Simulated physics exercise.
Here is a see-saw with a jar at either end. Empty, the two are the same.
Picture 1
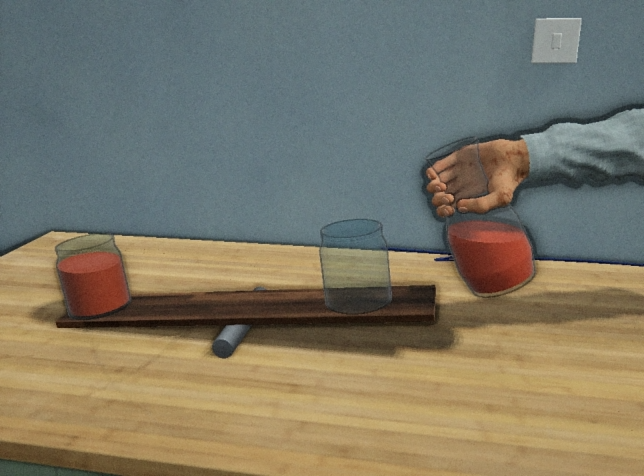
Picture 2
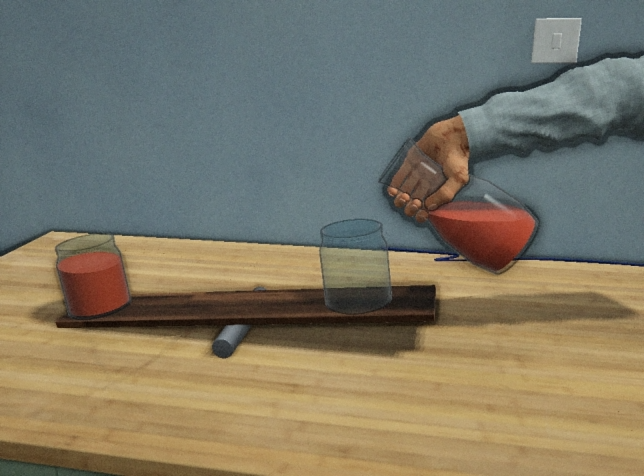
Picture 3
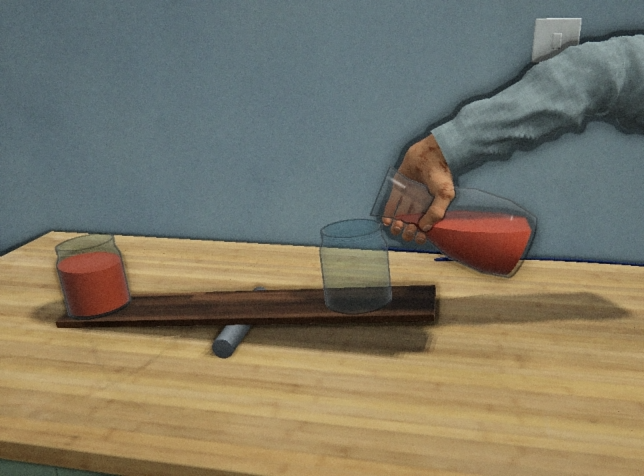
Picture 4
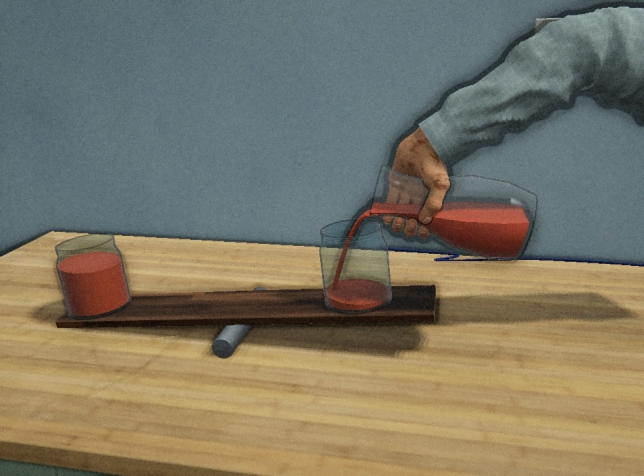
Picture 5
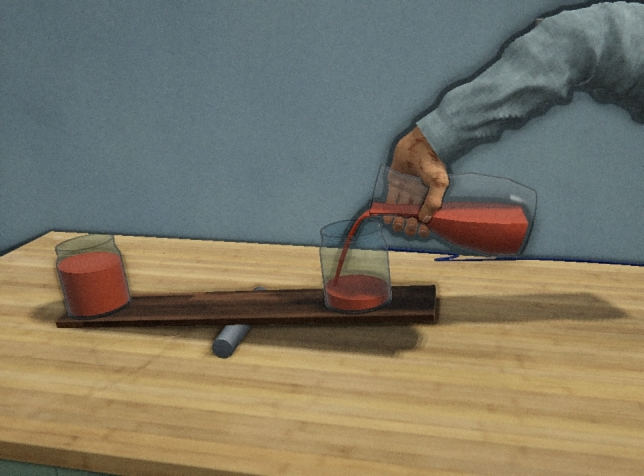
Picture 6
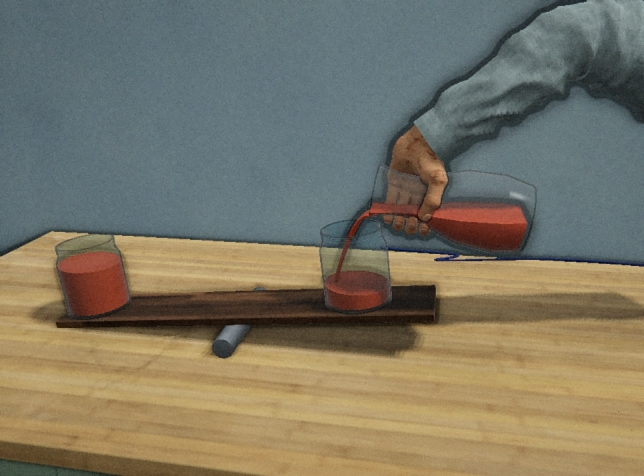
A hand tilts a carafe and pours red juice into the empty right jar.
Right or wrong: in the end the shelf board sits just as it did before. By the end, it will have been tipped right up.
Right.
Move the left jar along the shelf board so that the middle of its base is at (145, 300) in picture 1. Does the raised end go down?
As I see it, it turns over.
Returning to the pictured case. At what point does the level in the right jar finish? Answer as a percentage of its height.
Roughly 75%.
A moment on, the right jar is about half full; the shelf board leans as before.
Further on, the right jar is about two thirds full; the shelf board leans as before.
When it is over, the right jar is about three quarters full; the shelf board leans as before.
